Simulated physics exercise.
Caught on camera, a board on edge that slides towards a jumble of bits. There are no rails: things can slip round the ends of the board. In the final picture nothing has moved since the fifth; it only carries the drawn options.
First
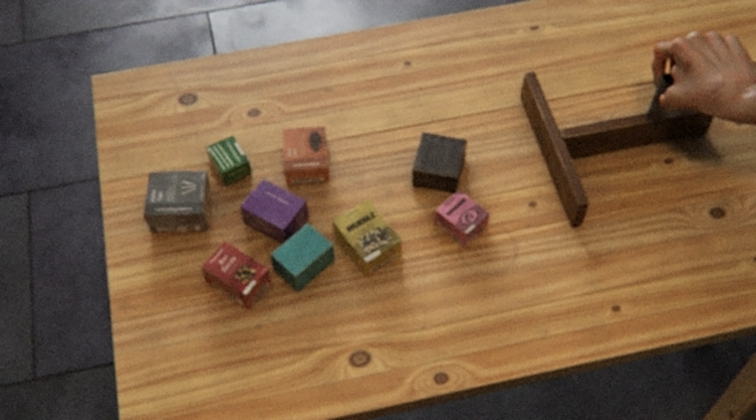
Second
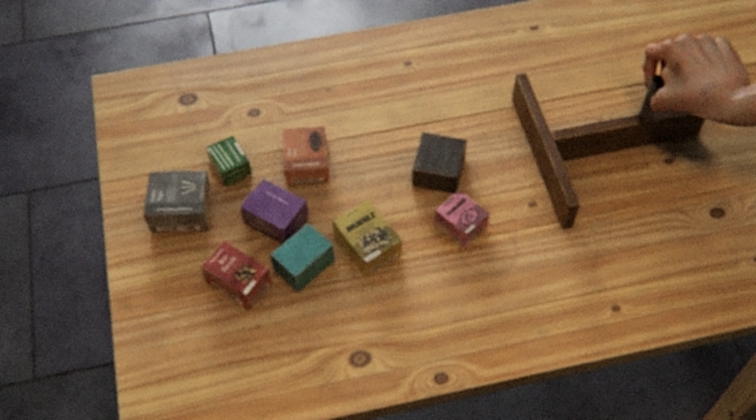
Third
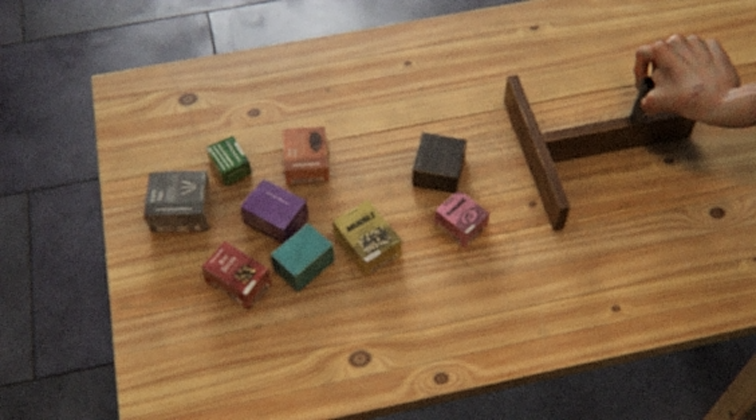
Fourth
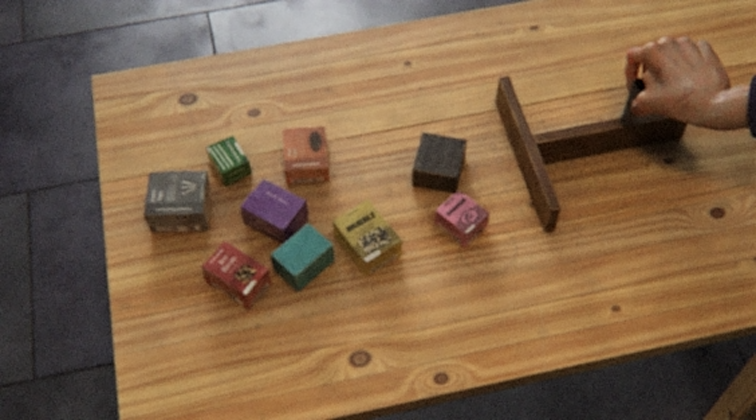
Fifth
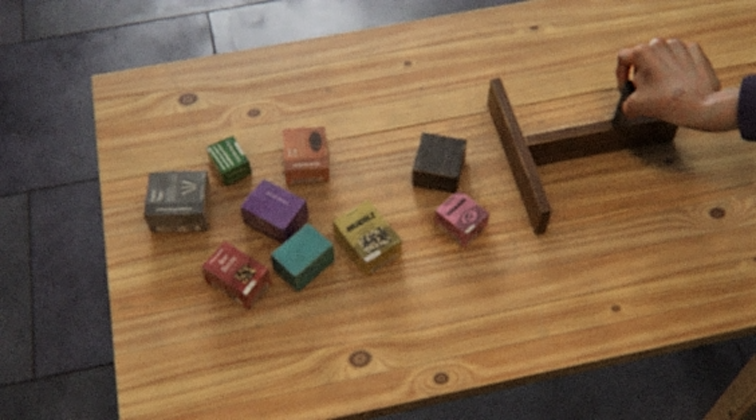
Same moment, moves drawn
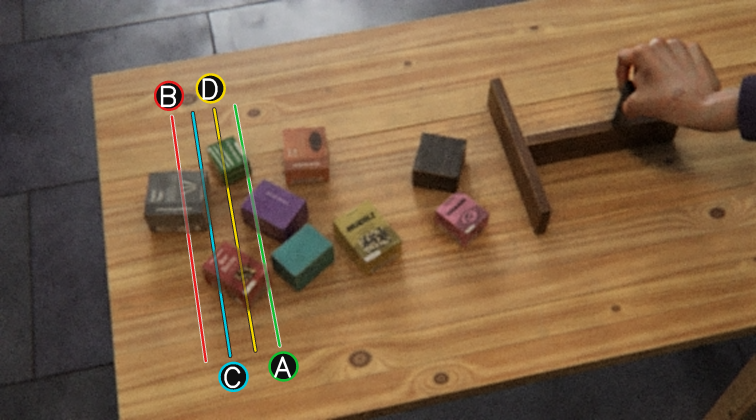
A hand slid a dark wooden T-shaped piece slowly left across a wooden table, moving it a short way towards a scatter of small coloured boxes, none of which moved.
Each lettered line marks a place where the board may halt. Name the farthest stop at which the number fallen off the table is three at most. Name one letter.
No farther than B.
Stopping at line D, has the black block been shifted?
Yes.
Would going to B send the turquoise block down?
By then, yes.
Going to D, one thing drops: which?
The red packet goes over.
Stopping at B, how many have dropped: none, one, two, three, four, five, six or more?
In all, three.
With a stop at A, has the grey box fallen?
No.
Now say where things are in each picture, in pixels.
In the first picture, purple box (275, 213); turquoise block (303, 258); board (556, 134).
In the second picture, board (547, 136); black block (440, 163).
In the third picture, board (538, 138); pink box (462, 219).
In the fourth picture, board (529, 140); orange packet (306, 155).
In the fifth picture, board (520, 141); purple box (275, 213); turquoise block (303, 258); red packet (237, 275).
On the marked copy, A at (255, 216); B at (187, 229); C at (210, 225); D at (233, 220).
Following B. Soon after the start, board (404, 163); yellow packet (354, 242); pink box (393, 229).
Later, board (284, 186); red packet (139, 298); grey box (159, 204).
In the end, board (186, 204); turquoise block over the edge; red packet over the edge; three fallen.
As for the rest, A is within the limit but short; C is within the limit but short; D is within the limit but short.
